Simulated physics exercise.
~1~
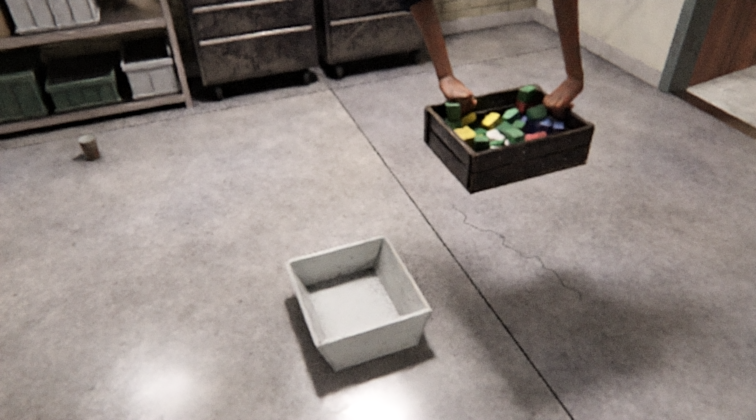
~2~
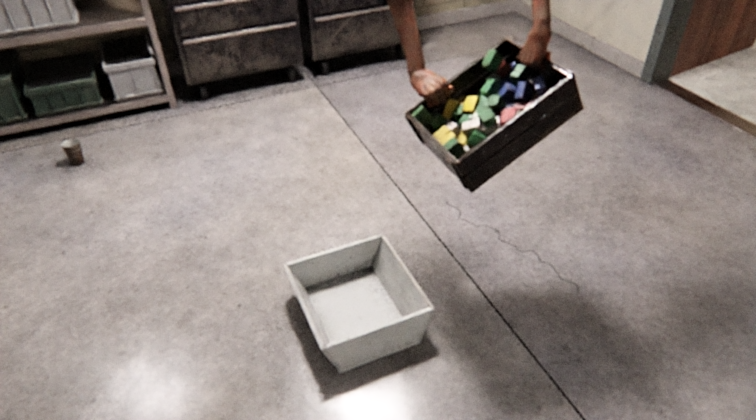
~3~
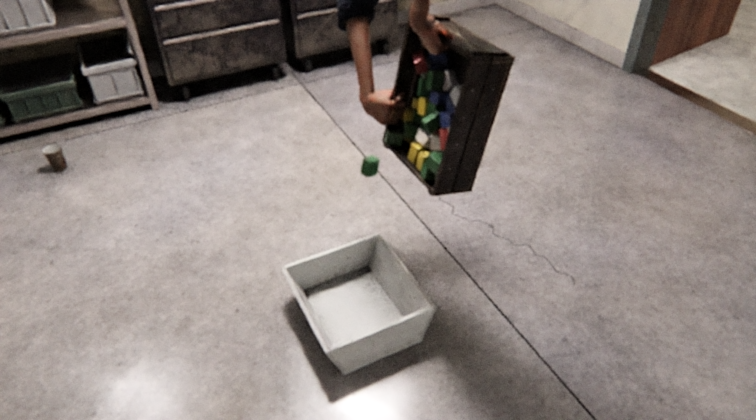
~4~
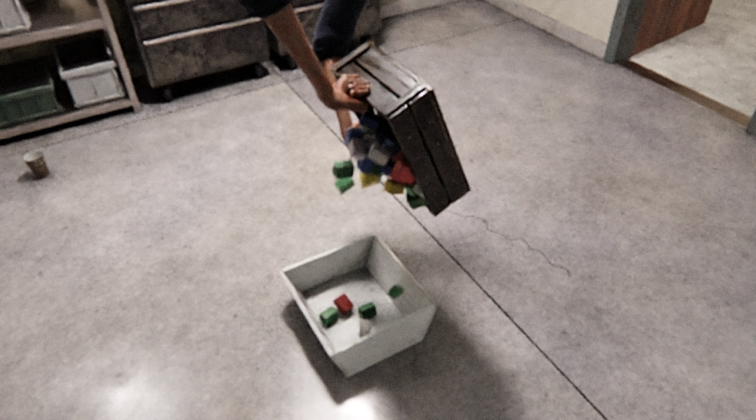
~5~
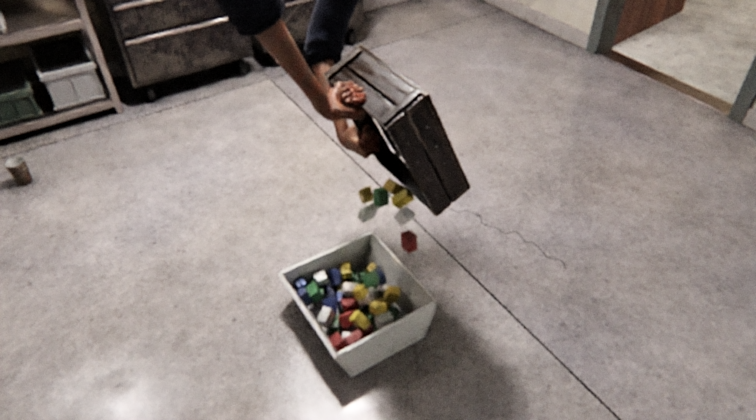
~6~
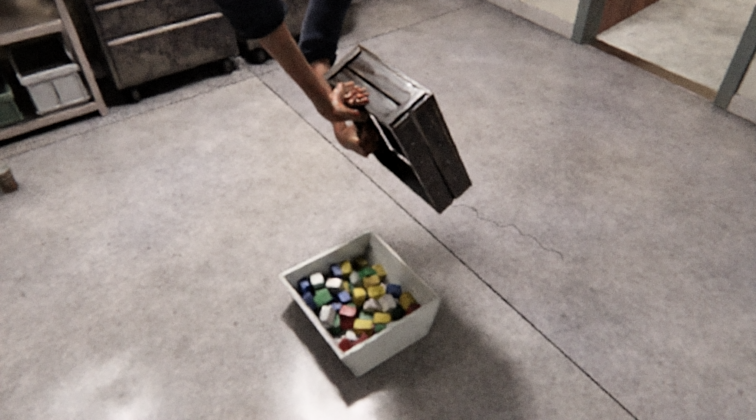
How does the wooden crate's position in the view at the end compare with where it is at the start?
At the end the wooden crate is further left than at the start, at nearly the same height in the view, so it is closer to being directly above the white basket.
The footage shows a person's hands tipping a dark wooden crate of colourful toy bricks over an empty white basket on a grey floor. The bricks tumble out in a growing stream until all lie in the basket, with the crate still held tilted above.
